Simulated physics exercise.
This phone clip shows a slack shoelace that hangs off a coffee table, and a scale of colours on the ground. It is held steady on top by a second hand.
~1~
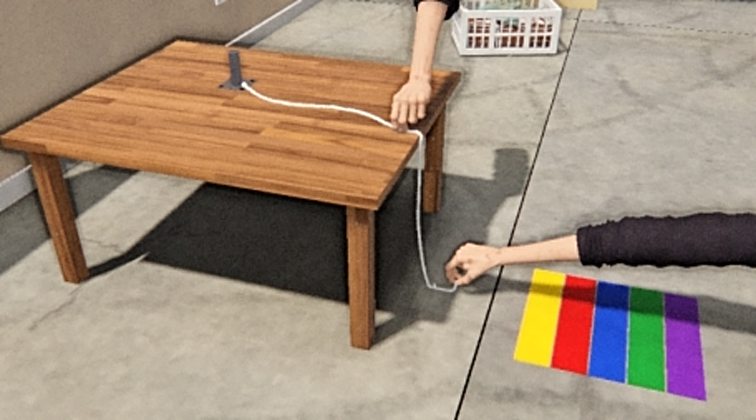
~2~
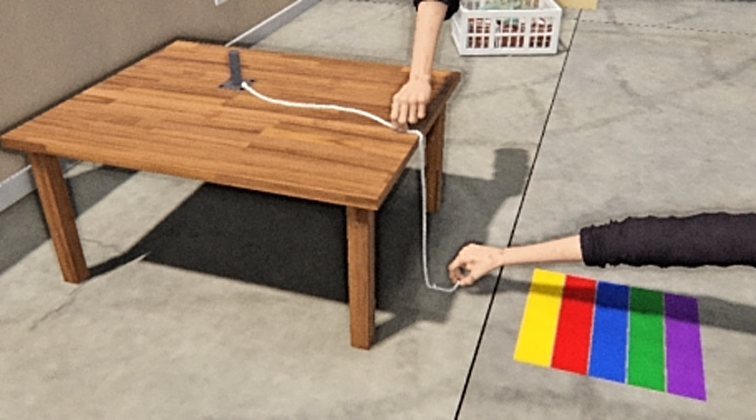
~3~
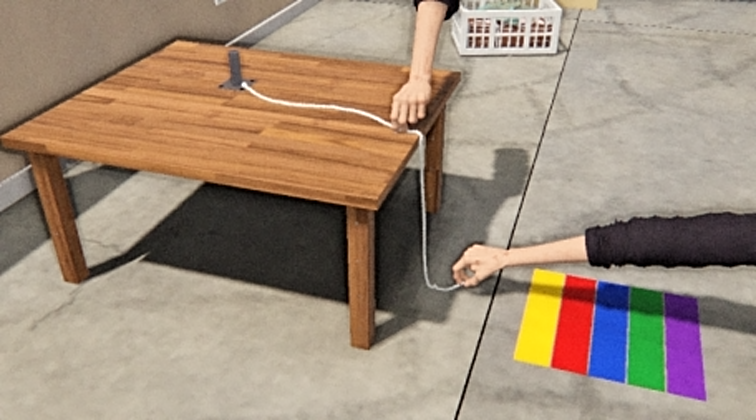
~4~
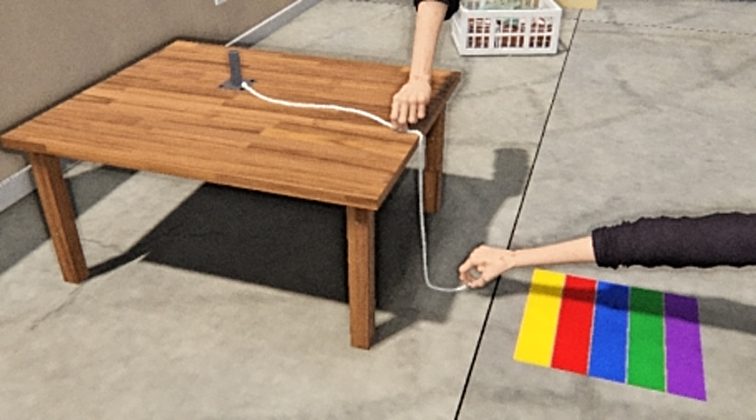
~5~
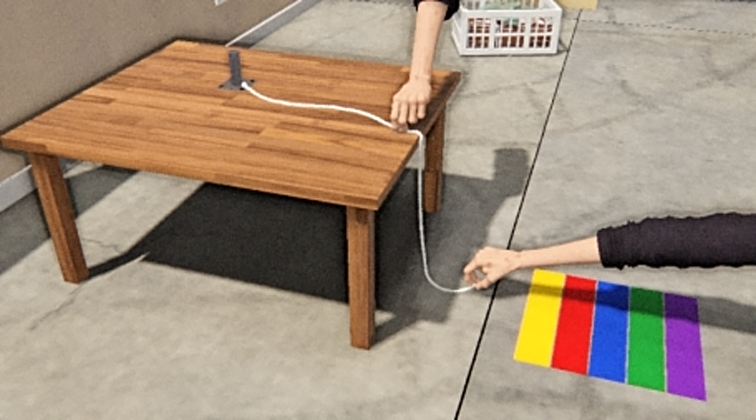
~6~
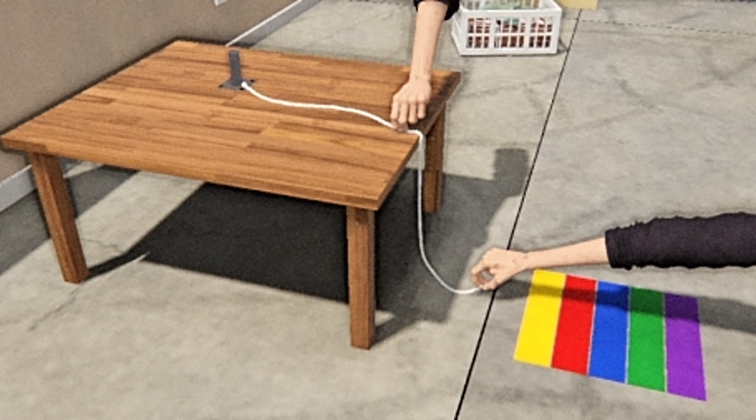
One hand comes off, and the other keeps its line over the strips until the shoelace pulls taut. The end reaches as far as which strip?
As far as the red strip.
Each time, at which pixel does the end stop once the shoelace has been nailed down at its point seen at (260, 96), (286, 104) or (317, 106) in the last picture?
Estimated pixels in sequence: (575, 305), (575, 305) and (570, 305).
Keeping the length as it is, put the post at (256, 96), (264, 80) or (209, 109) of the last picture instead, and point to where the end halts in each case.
Pixels, try by try: About (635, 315), (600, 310), (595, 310).
Soon after, end near (511, 291); short of the strips.
After that, end near (555, 300); over yellow.
At the stop, end near (582, 305); over red. The red one.
